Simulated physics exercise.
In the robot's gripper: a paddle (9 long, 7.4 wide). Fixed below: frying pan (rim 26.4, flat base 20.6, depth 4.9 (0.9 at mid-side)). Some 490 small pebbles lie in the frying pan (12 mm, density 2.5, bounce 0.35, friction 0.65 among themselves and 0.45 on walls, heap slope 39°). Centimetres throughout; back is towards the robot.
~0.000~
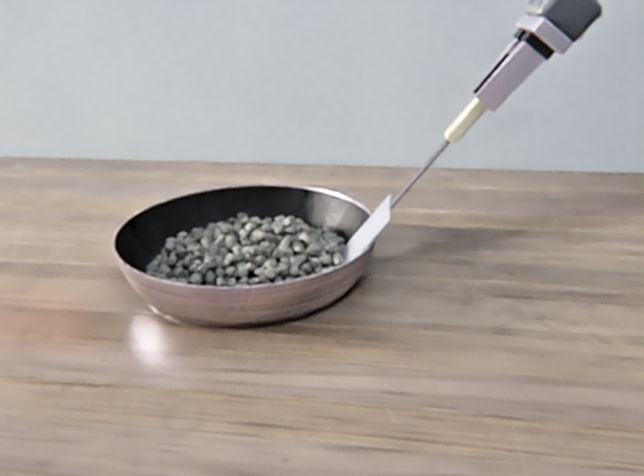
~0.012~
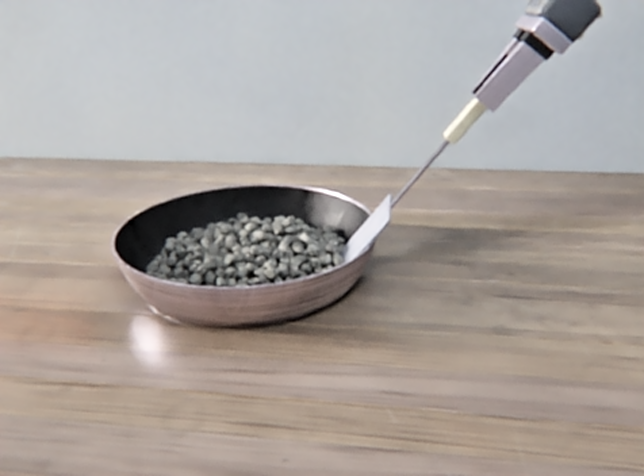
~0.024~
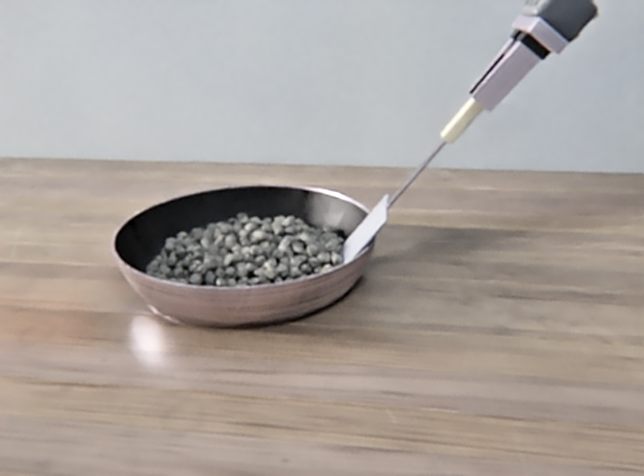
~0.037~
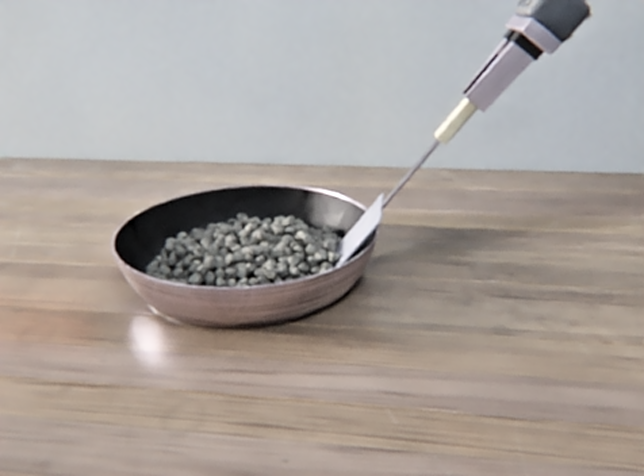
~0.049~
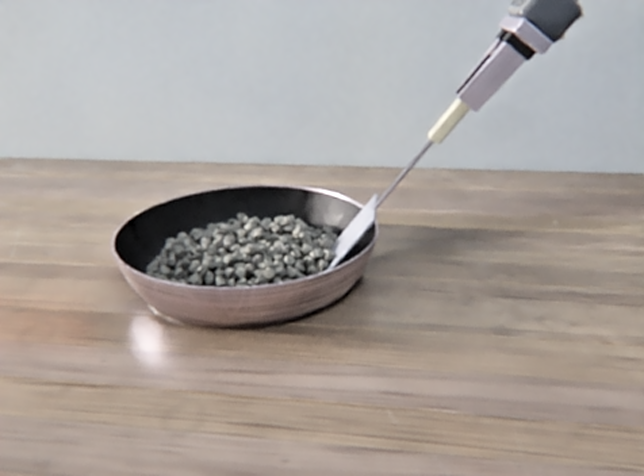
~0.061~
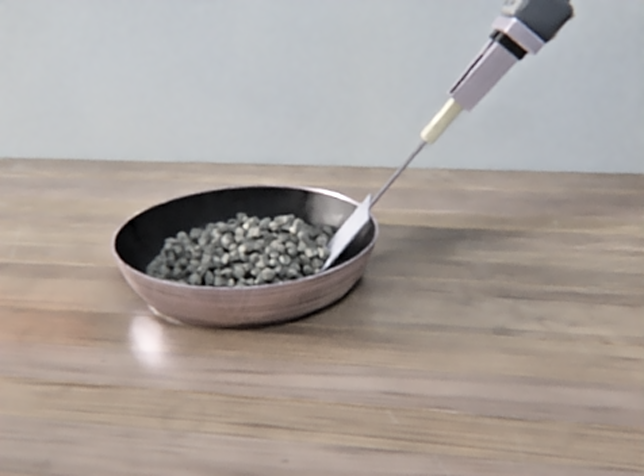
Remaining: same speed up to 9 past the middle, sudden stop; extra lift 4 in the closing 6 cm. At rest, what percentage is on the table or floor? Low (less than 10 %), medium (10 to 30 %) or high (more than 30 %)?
Answer: Low; less than 10 % of the small pebbles finish on the table or floor.
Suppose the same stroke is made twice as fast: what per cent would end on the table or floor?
Then about 20 per cent.
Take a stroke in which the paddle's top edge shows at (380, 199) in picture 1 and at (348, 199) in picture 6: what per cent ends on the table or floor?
Some 15 per cent.
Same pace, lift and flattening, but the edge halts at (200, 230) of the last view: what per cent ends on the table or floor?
Some 0 per cent.
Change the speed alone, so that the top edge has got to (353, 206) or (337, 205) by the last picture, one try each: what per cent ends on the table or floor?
Some 20 and 25 per cent.
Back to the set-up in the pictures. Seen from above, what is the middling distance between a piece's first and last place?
Roughly 3 cm.
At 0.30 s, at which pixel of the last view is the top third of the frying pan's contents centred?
Near (187, 234).
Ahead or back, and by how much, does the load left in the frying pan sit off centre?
About 4.5 cm ahead.
By 0.18 s, sloping 53°, highest piece 4 above the table; 494 in the frying pan.
By 0.30 s, sloping 53°, highest piece 6 above the table; 494 in the frying pan.
By 0.56 s, sloping 53°, highest piece 7 above the table; 464 in the frying pan, 24 on the table or floor, 6 on the blade or in flight.
By 1.61 s, sloping 53°, highest piece 6 above the table; 463 in the frying pan, 31 on the table or floor.
Final count, 463 in the frying pan, 31 on the table or floor. That is 6 % on the table or floor.
